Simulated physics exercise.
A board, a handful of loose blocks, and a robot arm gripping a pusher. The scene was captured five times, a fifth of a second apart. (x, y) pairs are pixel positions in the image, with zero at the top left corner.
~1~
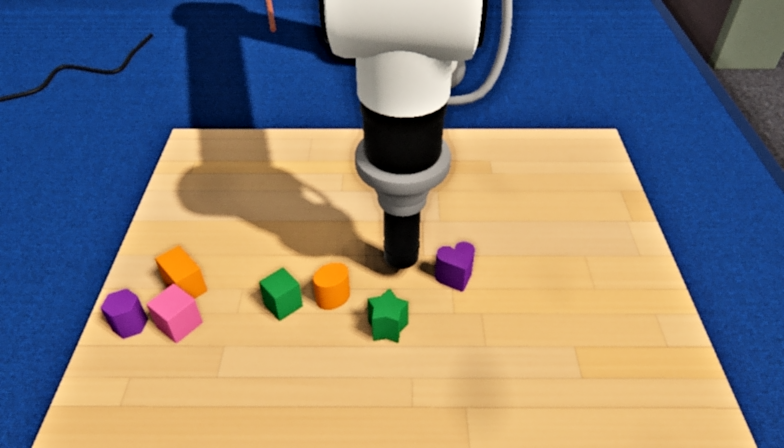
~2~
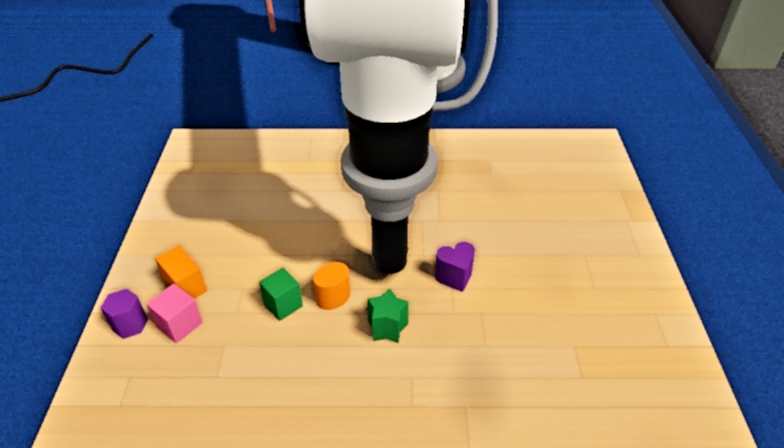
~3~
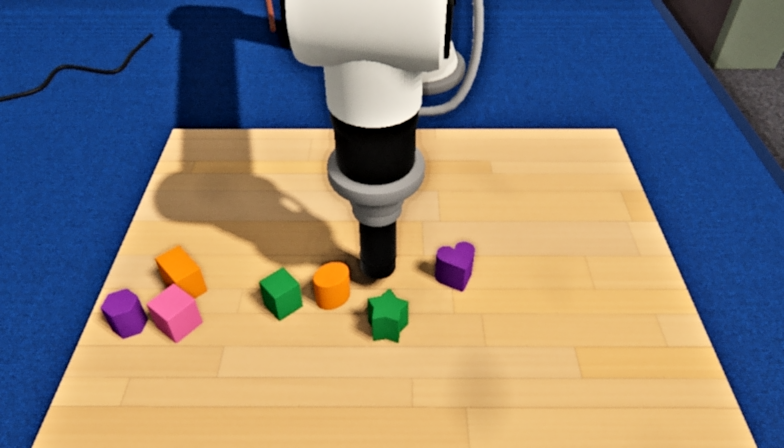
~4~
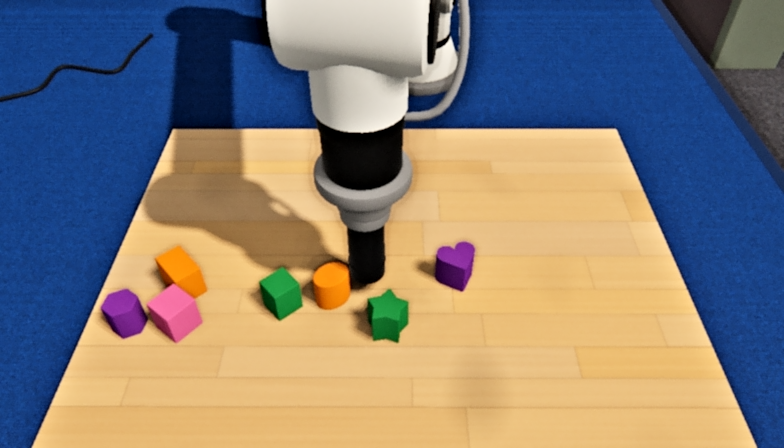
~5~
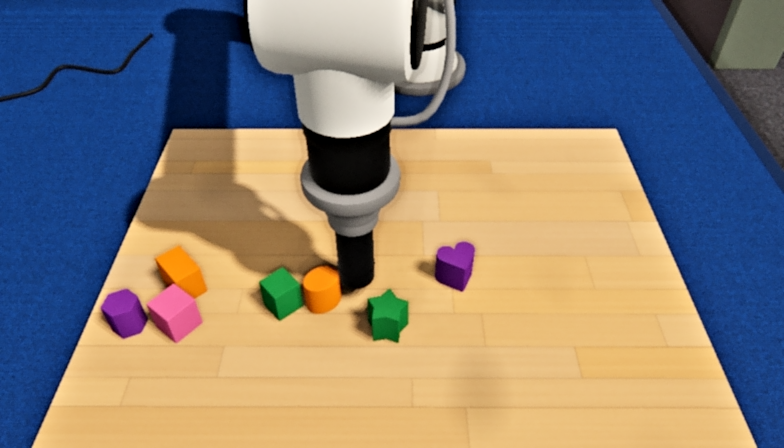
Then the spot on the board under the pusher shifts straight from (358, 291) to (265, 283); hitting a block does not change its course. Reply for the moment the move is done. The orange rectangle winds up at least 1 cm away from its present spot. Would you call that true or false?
The statement is false.
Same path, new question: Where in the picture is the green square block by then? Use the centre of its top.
Put as a pixel place, it's (251, 294).
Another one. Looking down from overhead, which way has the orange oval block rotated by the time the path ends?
Verdict: Counterclockwise.
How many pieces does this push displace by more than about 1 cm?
The number of blocks that move over 1 cm is two.
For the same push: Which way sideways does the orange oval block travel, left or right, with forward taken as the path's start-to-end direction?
Slides left.
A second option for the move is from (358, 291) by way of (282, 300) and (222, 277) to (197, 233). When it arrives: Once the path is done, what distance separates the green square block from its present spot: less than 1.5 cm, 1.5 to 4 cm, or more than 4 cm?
It falls in the over 4 cm band.
The first path, step by step. Halfway along, pusher at (309, 272); green square block at (257, 291), turned 35° clockwise; orange oval block at (290, 286), turned 90° anticlockwise.
At the end, pusher at (262, 268); orange rectangle not moved; green square block at (251, 294), turned 30° clockwise; orange oval block at (285, 287), turned 115° anticlockwise.
